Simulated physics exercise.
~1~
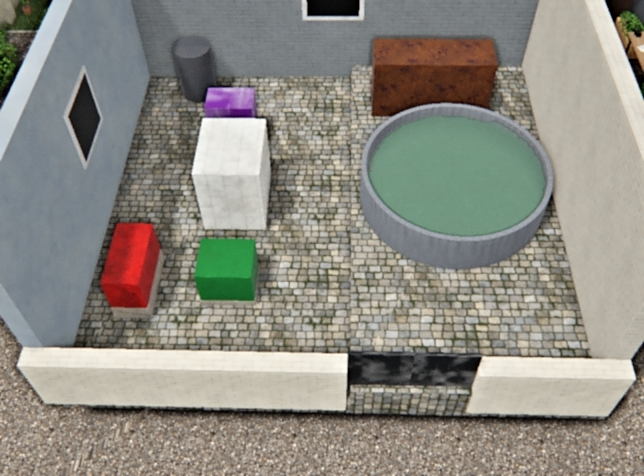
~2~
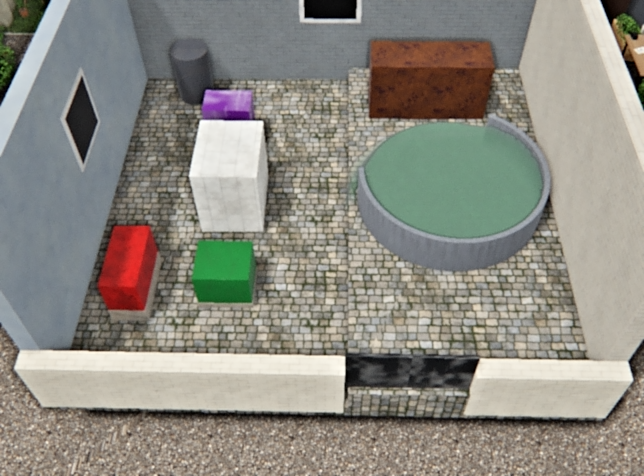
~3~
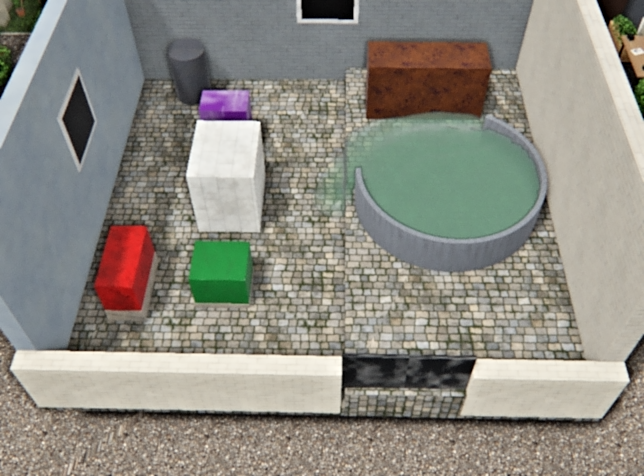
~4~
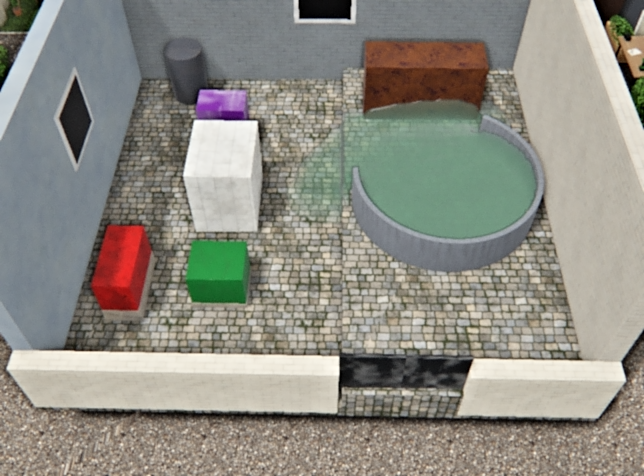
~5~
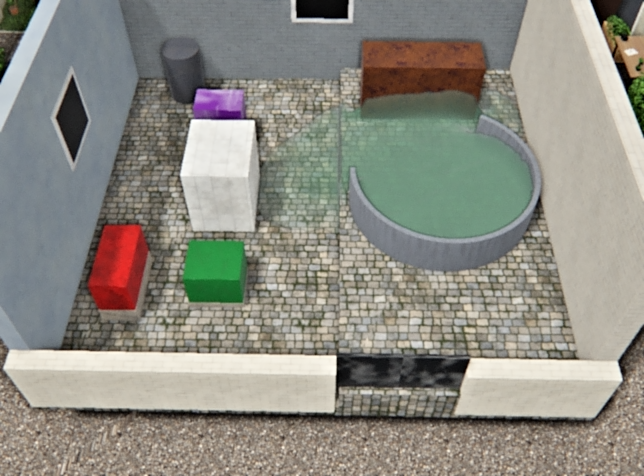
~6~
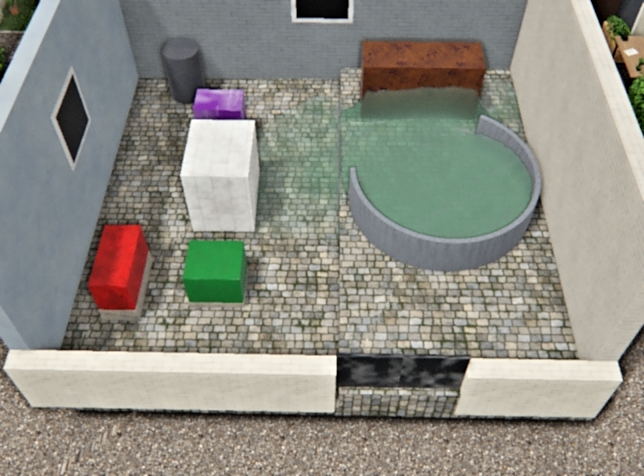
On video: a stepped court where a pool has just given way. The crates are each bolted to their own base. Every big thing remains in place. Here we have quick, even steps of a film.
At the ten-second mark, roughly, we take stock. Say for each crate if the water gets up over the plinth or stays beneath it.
At the purple crate the water gets over; at the red crate the water stays beneath; at the green crate the water gets over.
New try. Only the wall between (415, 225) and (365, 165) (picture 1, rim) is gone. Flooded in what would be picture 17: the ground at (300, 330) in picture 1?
Inundated.
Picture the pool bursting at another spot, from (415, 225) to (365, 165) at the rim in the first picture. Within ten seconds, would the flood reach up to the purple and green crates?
Note: Purple one is left dry; green one is overtopped.
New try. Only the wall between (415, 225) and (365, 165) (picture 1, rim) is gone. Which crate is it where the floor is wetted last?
That would be the one in purple.
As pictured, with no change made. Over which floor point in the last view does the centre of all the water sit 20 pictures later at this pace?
(322, 163).
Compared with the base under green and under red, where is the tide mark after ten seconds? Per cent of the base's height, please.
Roughly 200 percent, then 80 percent.
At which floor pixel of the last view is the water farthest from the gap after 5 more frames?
The wet point farthest out is around (131, 148).
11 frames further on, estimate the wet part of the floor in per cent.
Roughly 50 percent, I reckon.
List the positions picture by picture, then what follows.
The round pool at (455, 170) is whole and still, in the first frame.
Water pours out on the round pool's far side and has run to a hidden place, in the second frame.
Water pours out on the round pool's far side and has run to a hidden place, in the third frame.
Water pours out on the round pool's far side and has run to (498, 115), in the fourth frame.
Water pours out on the round pool's far side and has run to (503, 98), in the fifth frame.
Water pours out on the round pool's far side and has run to (511, 86), in the sixth frame.
A moment on, water covers 30 % of the floor; the purple crate water round its plinth, the red crate not reached, the green crate water round its plinth.
Next, water covers 50 % of the floor; the purple crate water round its plinth, the red crate not reached, the green crate water round its plinth.
Then, water covers 65 % of the floor; the purple crate water round its plinth, the red crate water round its plinth, the green crate water round its plinth.
Later, water covers 85 % of the floor; the purple crate water round its plinth, the red crate water round its plinth, the green crate water round its plinth.
In the end, water covers 80 % of the floor; the purple crate was topped, the red crate stayed above the water, the green crate was topped.
